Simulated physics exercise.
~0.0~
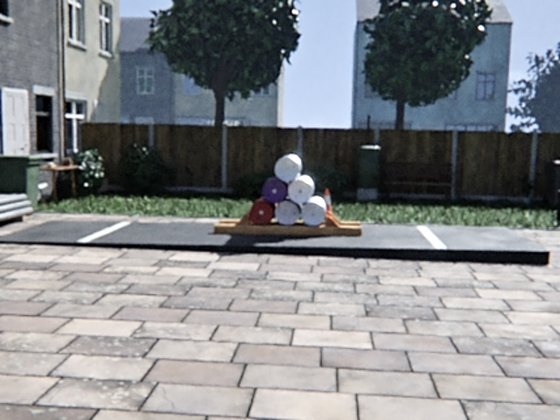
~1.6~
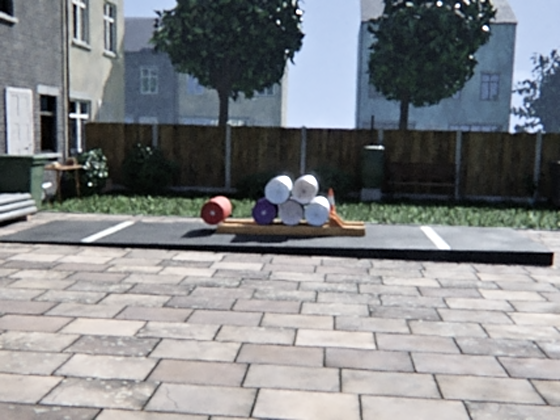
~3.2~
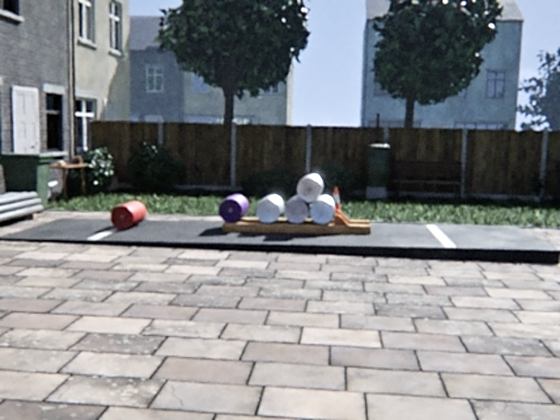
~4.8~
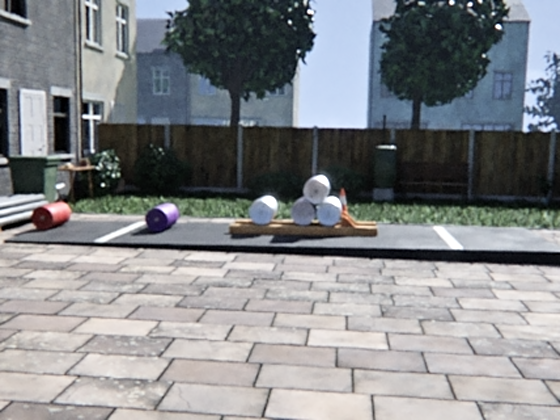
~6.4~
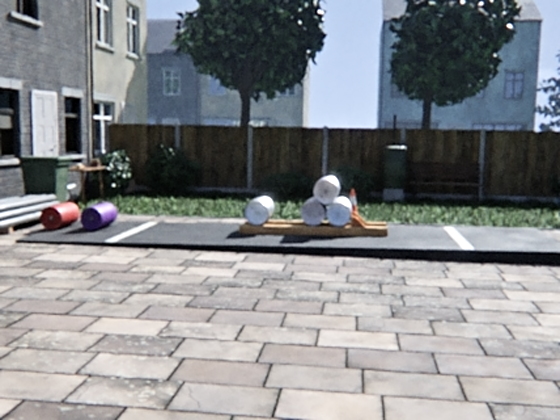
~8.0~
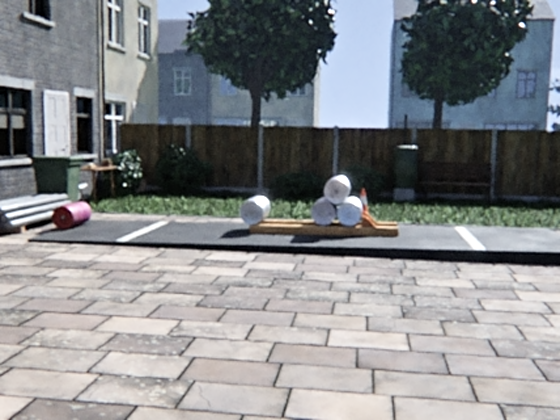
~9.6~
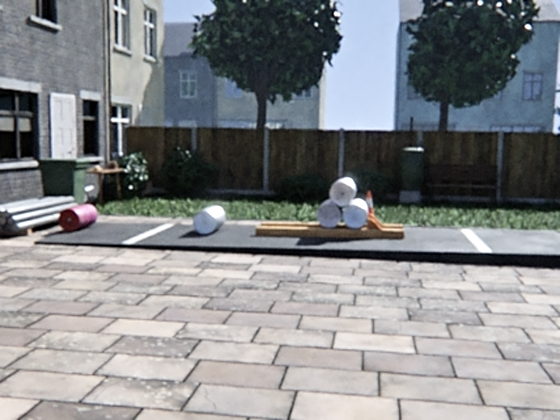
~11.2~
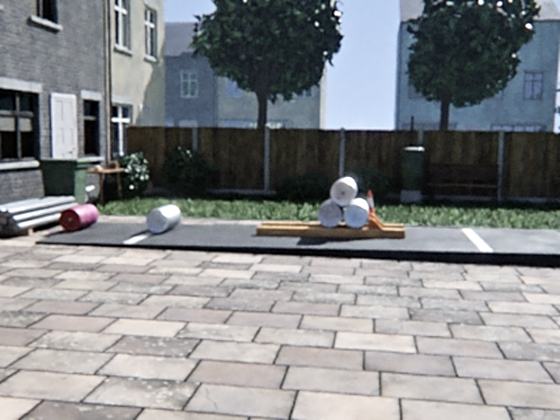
A stack of kegs collapses as red, then purple, then a white one roll left.
